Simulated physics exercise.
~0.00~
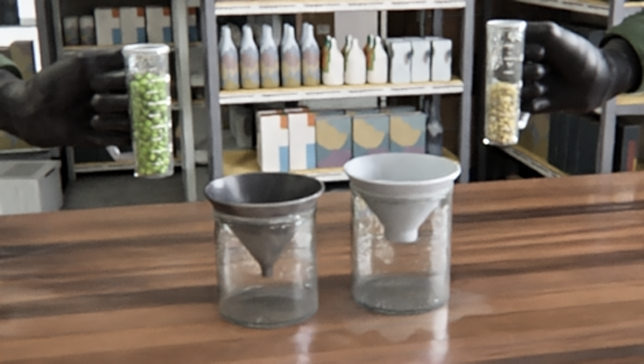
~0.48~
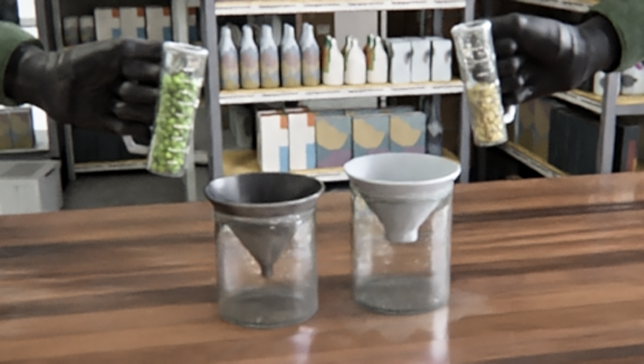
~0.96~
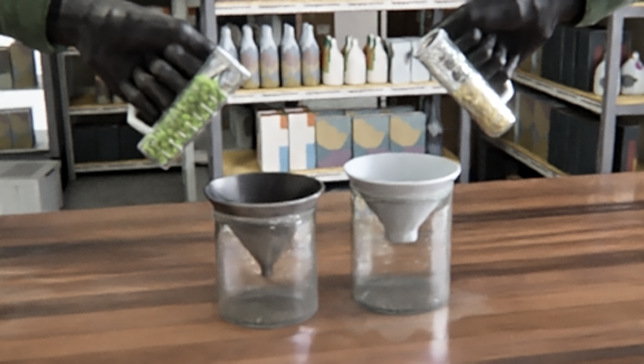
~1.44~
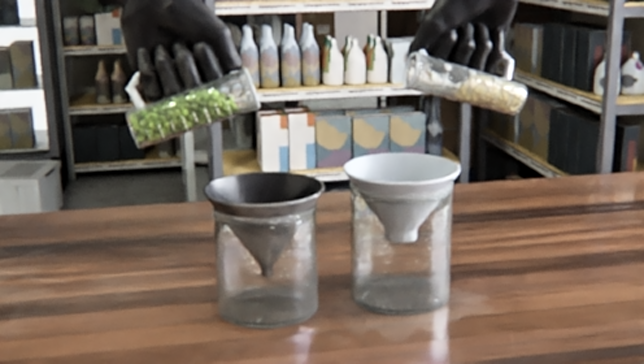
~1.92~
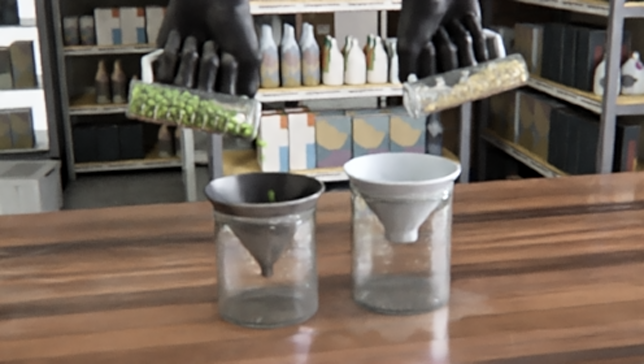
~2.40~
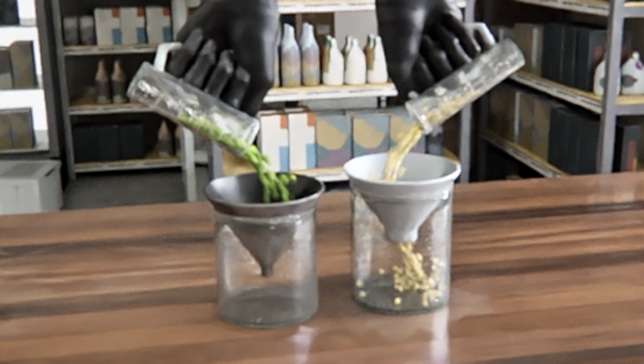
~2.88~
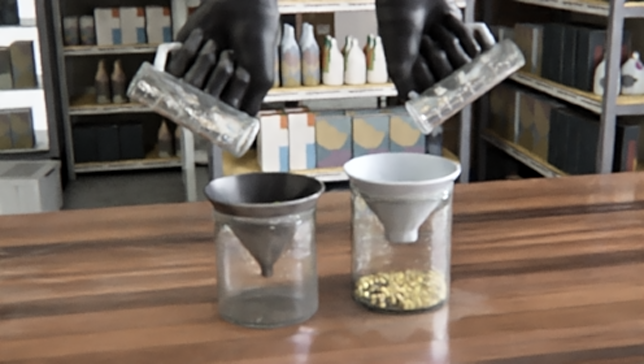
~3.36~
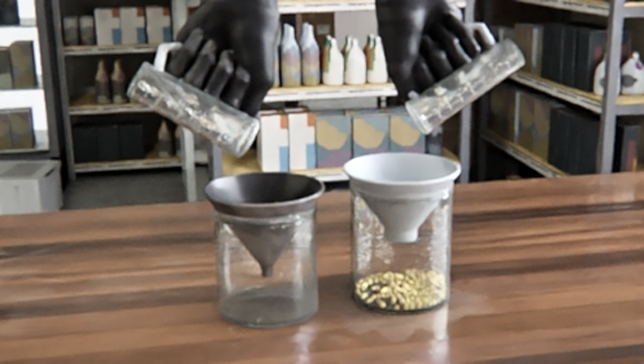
Two black-gloved hands, each holding a clear cup, move inward above a striped wooden table, seen from a still, frontal view with shelves of bottles and boxes behind. The left cup holds green pieces and the right one pale yellow pieces, while below stand two glass jars, the left topped with a dark grey funnel and the right with a white one. The hands tip the cups further until both loads pour into the funnels. Yellow pieces drop through the white funnel and settle in a layer on the jar's bottom. The green ones stay caught inside the dark funnel, leaving its jar empty.
